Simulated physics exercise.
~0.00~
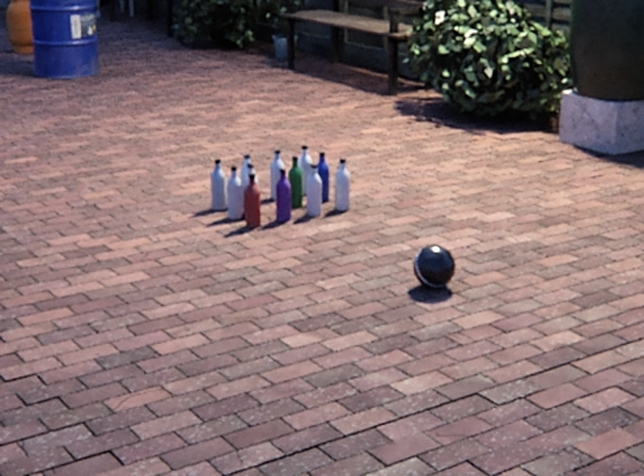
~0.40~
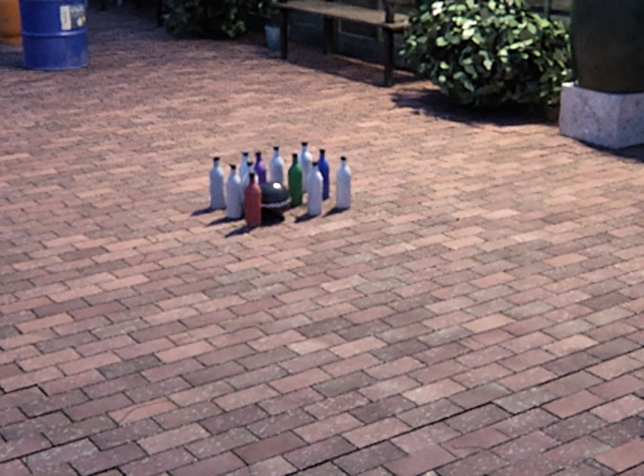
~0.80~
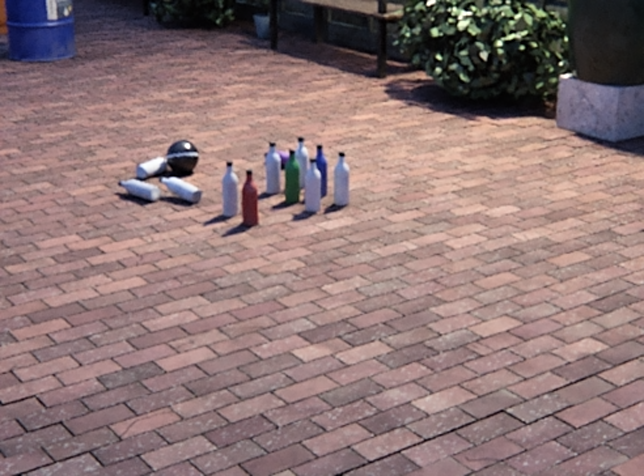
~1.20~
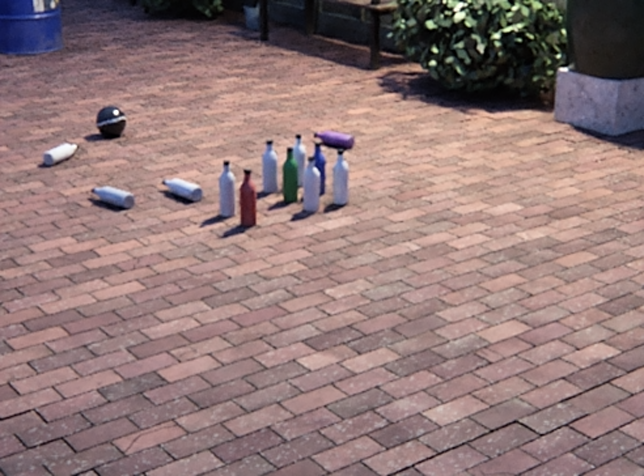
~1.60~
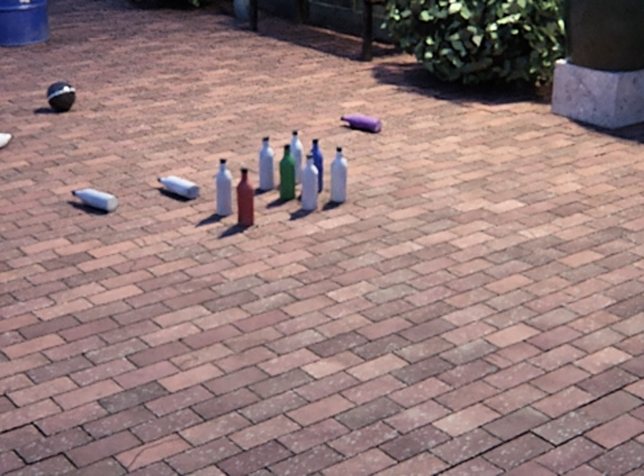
Dark ball rolling into bottles on brick paving, toppling a purple one and several white ones, then rolling away left, green bottle still standing.
